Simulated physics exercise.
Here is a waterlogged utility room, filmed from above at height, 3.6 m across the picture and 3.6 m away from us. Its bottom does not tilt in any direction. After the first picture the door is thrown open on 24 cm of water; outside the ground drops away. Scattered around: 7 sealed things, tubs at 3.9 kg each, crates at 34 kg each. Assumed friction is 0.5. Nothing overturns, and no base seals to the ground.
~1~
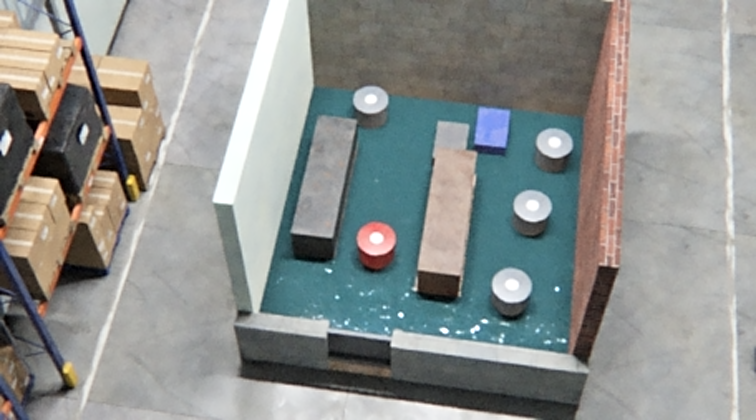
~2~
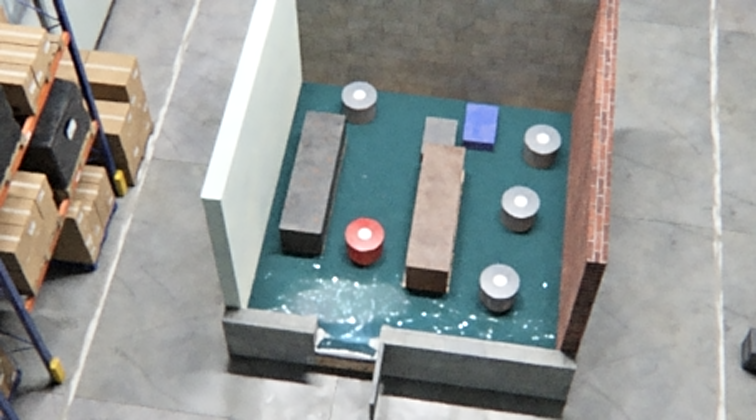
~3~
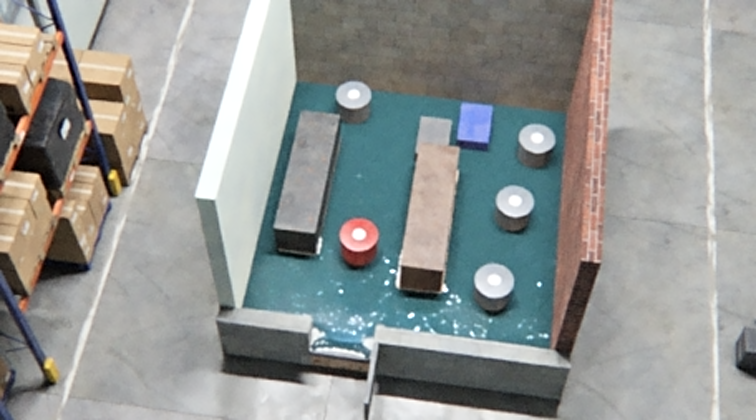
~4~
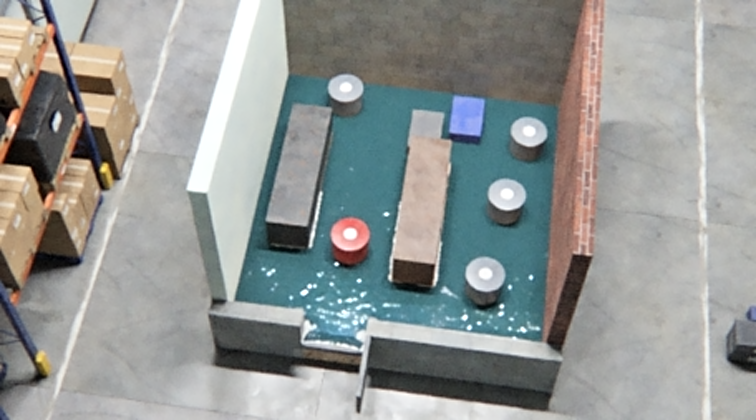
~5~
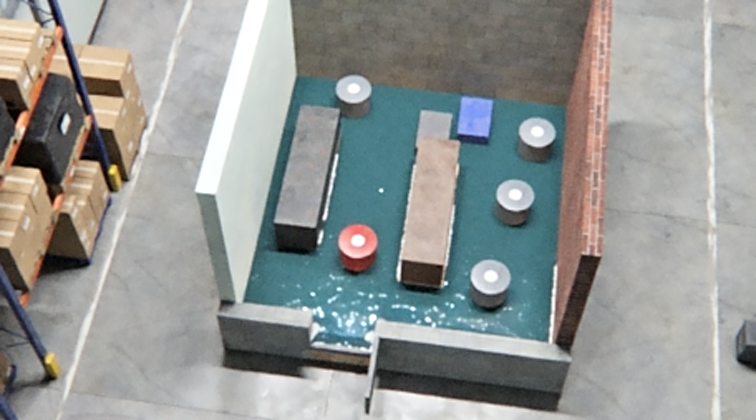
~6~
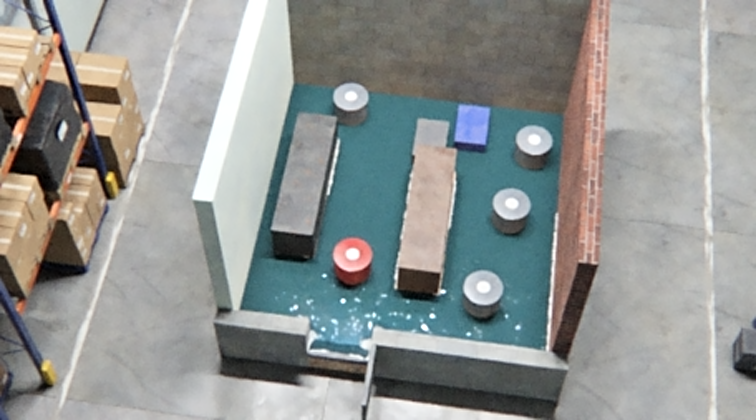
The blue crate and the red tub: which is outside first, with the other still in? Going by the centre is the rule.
I would say the red one is outside first.
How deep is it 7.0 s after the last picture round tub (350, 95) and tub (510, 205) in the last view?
Depth approx. 17 cm / 18 cm.
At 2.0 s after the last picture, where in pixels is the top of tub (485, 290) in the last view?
My estimate: Around (457, 306).
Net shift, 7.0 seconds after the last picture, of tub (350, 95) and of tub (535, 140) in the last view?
Taking them in the order asked, 20 cm and then 10 cm.
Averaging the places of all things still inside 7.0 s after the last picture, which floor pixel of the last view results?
The centre is close to (435, 174).
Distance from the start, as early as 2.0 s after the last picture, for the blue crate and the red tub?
Roughly 10 and 80 cm.
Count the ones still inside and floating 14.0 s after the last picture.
It comes to 3.
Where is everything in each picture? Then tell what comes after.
In the first frame, the blue crate at (492, 127) floats; the red tub at (376, 239) floats; 24 cm deep round most things; 0 of 7 have shifted.
In the second frame, the blue crate at (481, 123), afloat; the red tub at (365, 234) floats; 24 cm deep round most things; 0 of 7 have shifted.
In the third frame, the blue crate at (475, 123), afloat; the red tub at (359, 235), afloat; 24 cm deep round most things; 0 of 7 have shifted.
In the fourth frame, the blue crate at (467, 116) floats; the red tub at (350, 234), afloat, 8 cm from its start; 24 cm deep round most things; 1 of 7 have shifted.
In the fifth frame, the blue crate at (475, 117), afloat; the red tub at (358, 241), afloat, 16 cm from its start; 24 cm deep round most things; 2 of 7 have shifted.
In the sixth frame, the blue crate at (472, 124), afloat; the red tub at (353, 254) floats, 25 cm from its start; 24 cm deep round most things; 2 of 7 have shifted.
Then, 2.0 s after the last picture the blue crate is near (464, 129), 0.1 m from its start, afloat; the red tub is near (334, 292), 0.8 m from its start, afloat; 0 of 7 are out; 7 afloat.
Then, 7.0 s after the last picture the blue crate is near (443, 130), 0.4 m from its start, afloat; the red tub has gone out (2.9 s after the last picture); 2 of 7 are out; 5 afloat.
Then, 14.0 s after the last picture the blue crate is near (394, 153), 1.1 m from its start, aground; the red tub has gone out (2.9 s after the last picture); 2 of 7 are out; 3 afloat.
Then, 18.0 s after the last picture the blue crate is near (394, 153), 1.1 m from its start, aground; the red tub has gone out (2.9 s after the last picture); 2 of 7 are out; 3 afloat.
